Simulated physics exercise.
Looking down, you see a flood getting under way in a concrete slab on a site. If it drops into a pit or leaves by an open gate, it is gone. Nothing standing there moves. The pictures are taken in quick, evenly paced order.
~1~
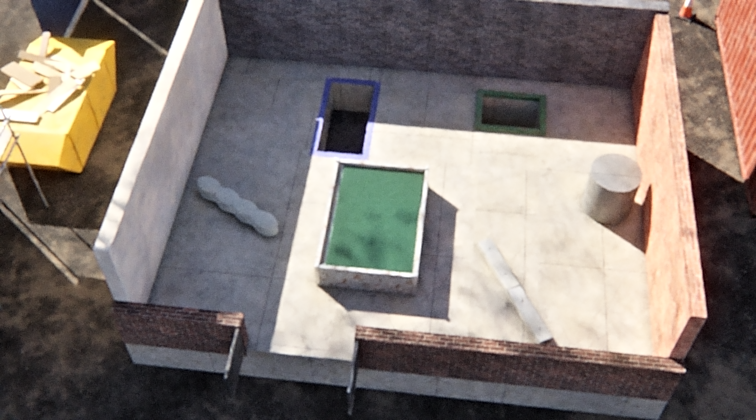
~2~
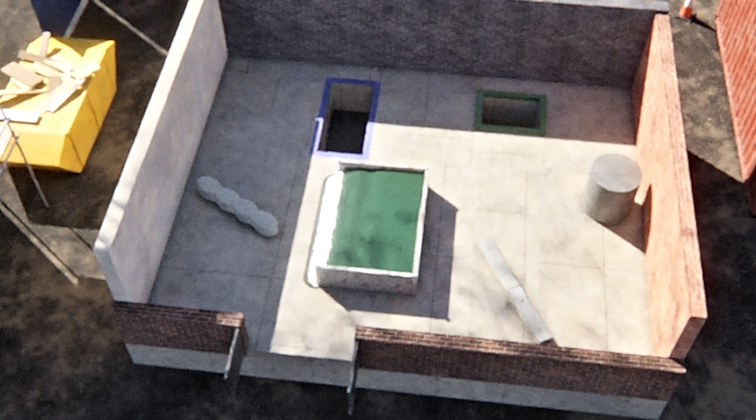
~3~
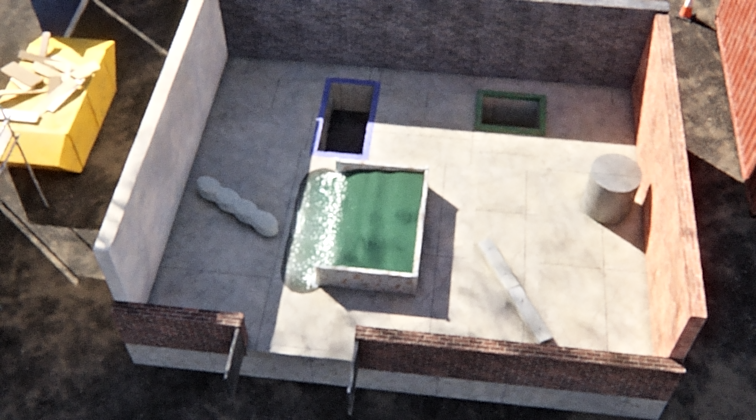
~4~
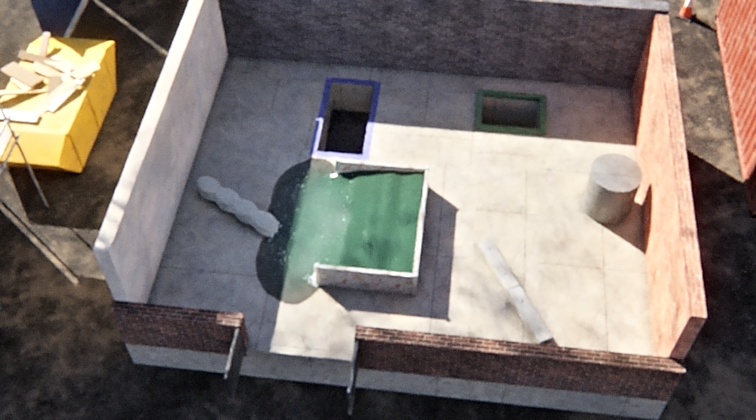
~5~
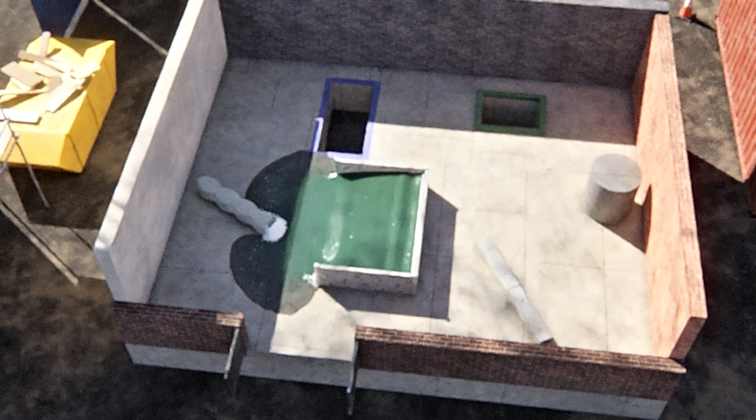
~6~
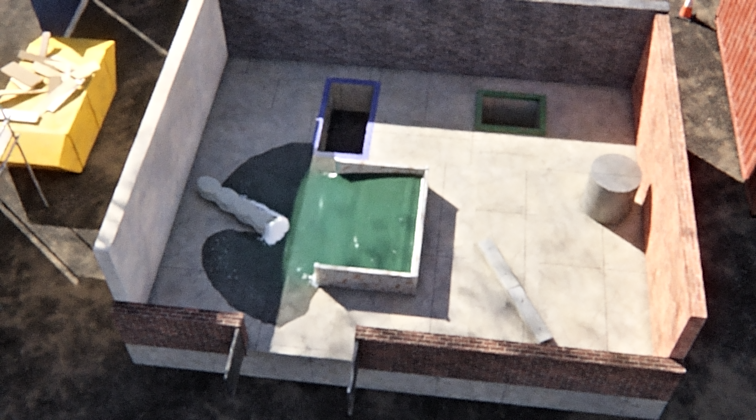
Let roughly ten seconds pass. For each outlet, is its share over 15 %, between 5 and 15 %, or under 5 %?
Shares: The gate between 5 and 15 %; the blue pit over 15 %; the green pit under 5 %.
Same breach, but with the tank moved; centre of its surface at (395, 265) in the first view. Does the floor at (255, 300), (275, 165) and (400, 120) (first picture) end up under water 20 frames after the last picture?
In that order: Covered, under water, dry.
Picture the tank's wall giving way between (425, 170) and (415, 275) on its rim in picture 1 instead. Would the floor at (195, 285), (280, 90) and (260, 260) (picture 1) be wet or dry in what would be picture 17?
Result, in sequence: Untouched by the flood; untouched by the flood; untouched by the flood.
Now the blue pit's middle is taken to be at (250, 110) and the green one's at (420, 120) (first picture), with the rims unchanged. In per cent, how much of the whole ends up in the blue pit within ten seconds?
The blue pit receives 40 per cent.
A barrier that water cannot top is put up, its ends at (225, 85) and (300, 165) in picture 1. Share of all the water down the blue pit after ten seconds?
Roughly 10 per cent ends up in the blue pit.
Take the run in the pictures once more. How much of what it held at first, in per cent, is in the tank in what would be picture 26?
My figure is about 16 in a hundred.
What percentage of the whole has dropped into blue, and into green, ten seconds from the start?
Roughly 22 and 0 %.
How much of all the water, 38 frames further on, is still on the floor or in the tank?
I'd put it near 88 %.
A moment on, water covers 20 % of the floor; the gate 0 %, the blue pit 0 %, the green pit 0 %.
Next, water covers 25 % of the floor; the gate 0 %, the blue pit 0 %, the green pit 0 %.
Then, water covers 35 % of the floor; the gate 1 %, the blue pit 0 %, the green pit 0 %.
Later, water covers 45 % of the floor; the gate 6 %, the blue pit 7 %, the green pit 0 %.
In the end, water covers 50 % of the floor; the gate 11 %, the blue pit 22 %, the green pit 0 %.
